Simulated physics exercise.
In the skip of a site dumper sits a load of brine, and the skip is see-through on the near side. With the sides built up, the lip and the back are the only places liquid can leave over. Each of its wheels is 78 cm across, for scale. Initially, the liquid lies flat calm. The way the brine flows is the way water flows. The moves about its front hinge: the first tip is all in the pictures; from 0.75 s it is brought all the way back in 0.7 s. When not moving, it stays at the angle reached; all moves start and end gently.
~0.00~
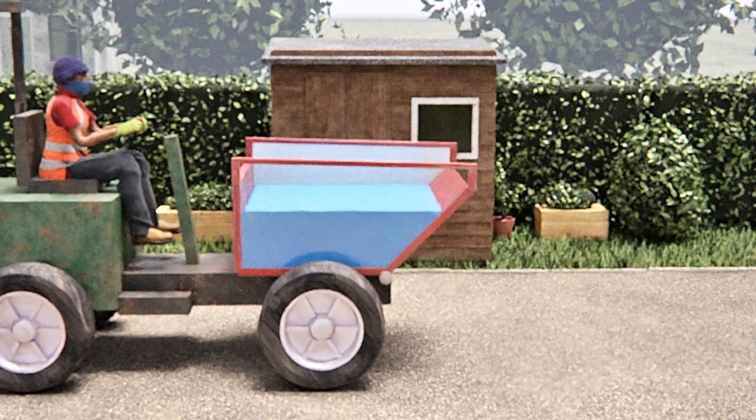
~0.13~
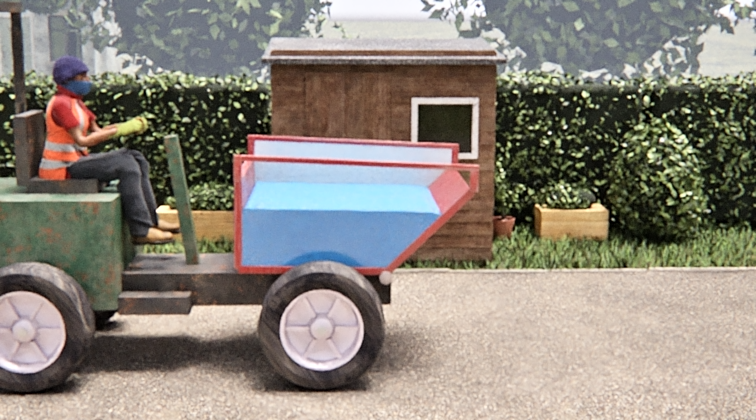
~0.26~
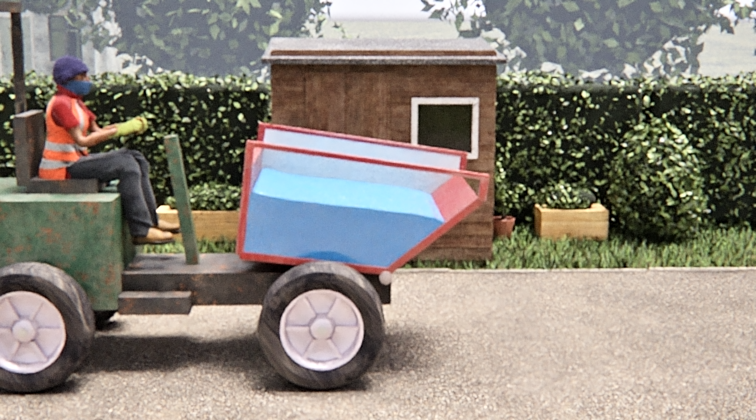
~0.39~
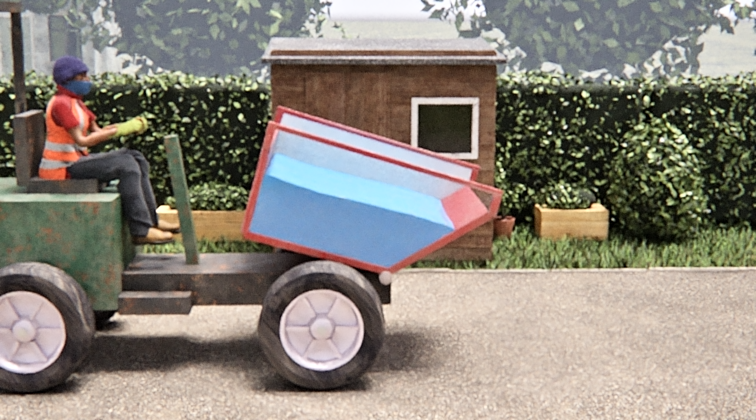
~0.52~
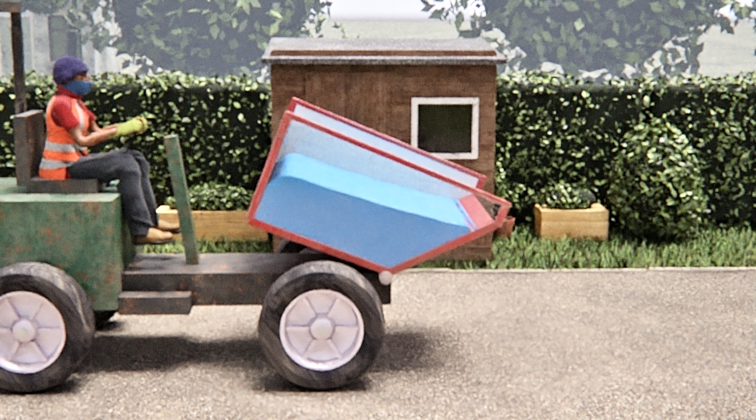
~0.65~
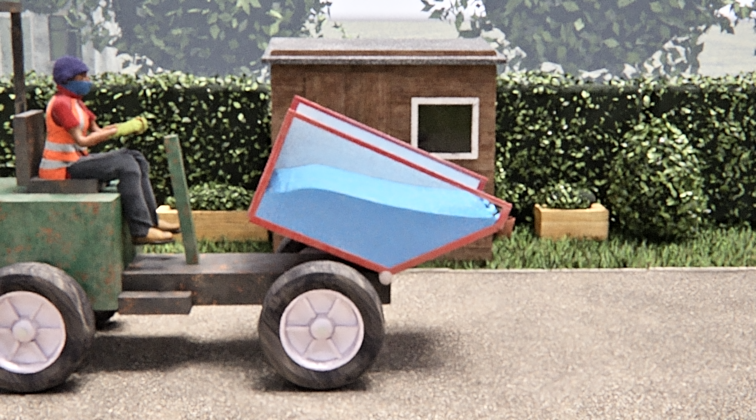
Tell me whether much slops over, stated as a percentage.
Roughly 35 per cent slops over.
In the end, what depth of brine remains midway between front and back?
About 18 centimetres.
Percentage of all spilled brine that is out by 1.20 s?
Roughly 80 per cent.
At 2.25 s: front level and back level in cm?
Close to 8 cm in front, close to 38 cm behind.
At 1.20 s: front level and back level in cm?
I'd say some 32 centimetres in front and some 4 centimetres behind.
After 1.20 s the skip is at 5° forwards, the surface stands 5 cm at the back and 32 cm at the front; 28 per cent has gone, over the front.
After 1.75 s the surface stands 42 cm at the back and 22 cm at the front; 32 per cent has gone, over the front.
After 2.25 s the surface stands 38 cm at the back and 8 cm at the front; 32 per cent has gone, over the front.
After 4.34 s 35 per cent has gone, over the front, 150 of 425 litres.
